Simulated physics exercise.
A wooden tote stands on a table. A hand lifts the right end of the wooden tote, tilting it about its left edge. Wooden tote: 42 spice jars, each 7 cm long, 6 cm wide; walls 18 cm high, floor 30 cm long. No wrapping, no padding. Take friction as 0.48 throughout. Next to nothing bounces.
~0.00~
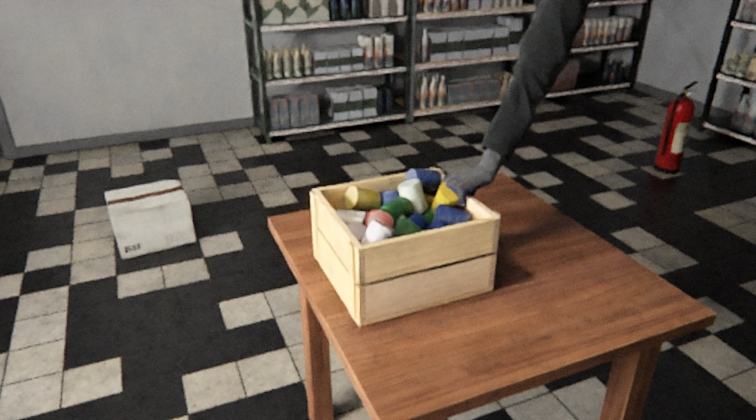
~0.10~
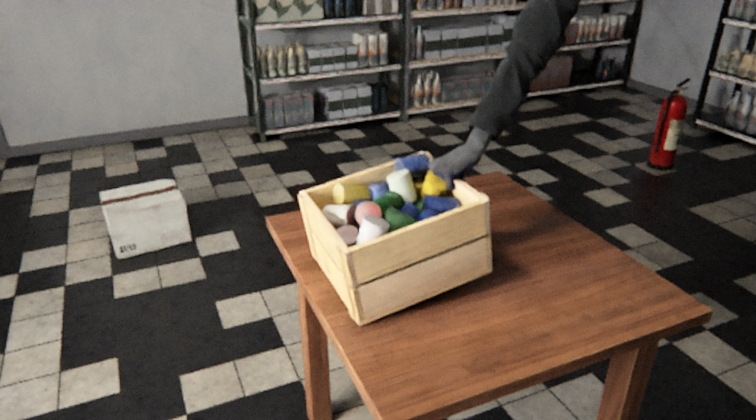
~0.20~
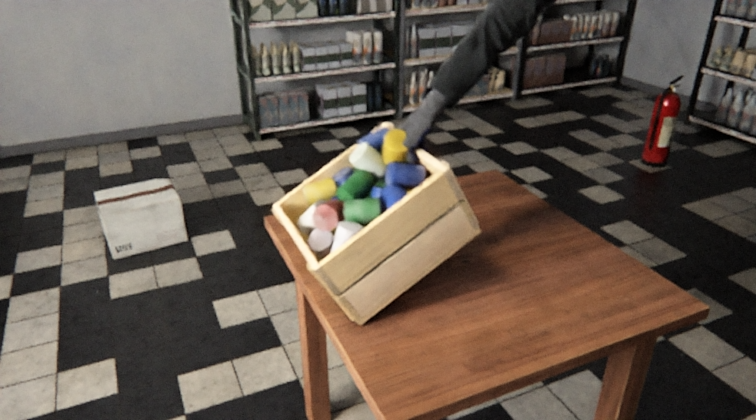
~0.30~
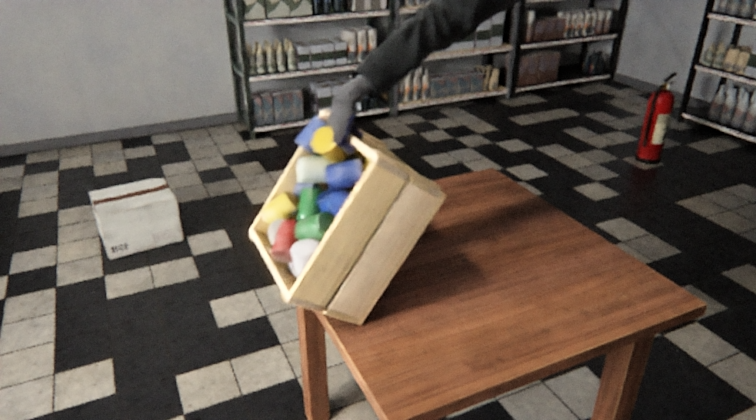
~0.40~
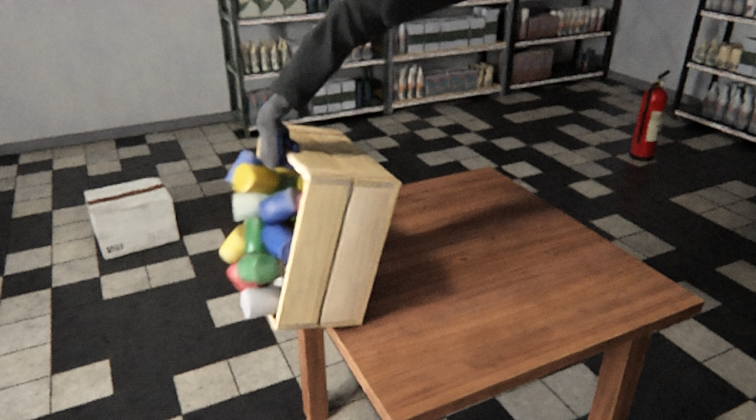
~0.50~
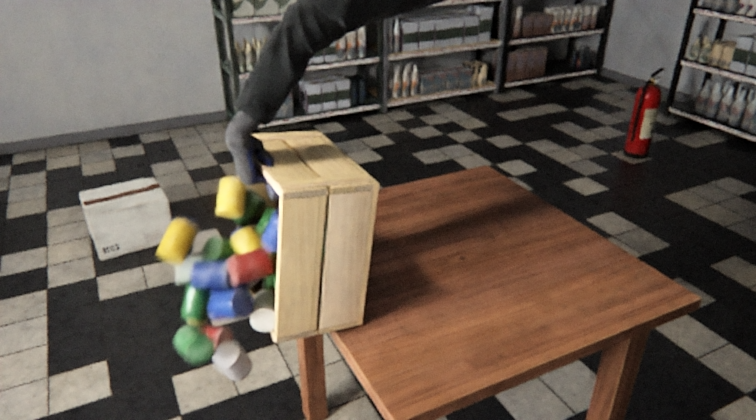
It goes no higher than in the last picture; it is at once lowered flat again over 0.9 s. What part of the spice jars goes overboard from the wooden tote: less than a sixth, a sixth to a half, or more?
It sheds more than half of them.
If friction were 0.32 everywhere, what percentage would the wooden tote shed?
Then wooden tote 60 per cent.
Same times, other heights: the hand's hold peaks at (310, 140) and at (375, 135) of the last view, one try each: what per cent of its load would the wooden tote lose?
Wooden tote 30 then 10 per cent.
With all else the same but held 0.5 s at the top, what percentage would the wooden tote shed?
In that case wooden tote 70 per cent.
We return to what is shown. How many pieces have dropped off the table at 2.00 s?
About 25.
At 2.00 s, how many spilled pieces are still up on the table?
Some 0 pieces.
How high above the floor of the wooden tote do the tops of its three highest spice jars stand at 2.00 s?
Roughly 13 cm high.
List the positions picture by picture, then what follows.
In the first picture (we follow the rim corner now nearest the camera; the camera moves round a little), wooden tote at (363, 247); tilt 0°; nothing out yet.
In the second picture, wooden tote at (350, 250); tilt 9°.
In the third picture, wooden tote at (319, 265); tilt 29°.
In the fourth picture, wooden tote at (290, 294); tilt 54°.
In the fifth picture, wooden tote at (276, 323); tilt 74°; 5 out, the lowest jar at (248, 278).
In the sixth picture, wooden tote at (275, 336); tilt 83°; 14 out.
After 0.74 s, tilt 68°; 26 of 42 out of the wooden tote.
After 1.04 s, tilt 29°; 27 of 42 out of the wooden tote.
After 1.46 s, tilt 0°; 27 of 42 out of the wooden tote.
When it is over (at 2.00 s), 27 of 42 out of the wooden tote. Asked share, 27 of 42, 64 per cent.
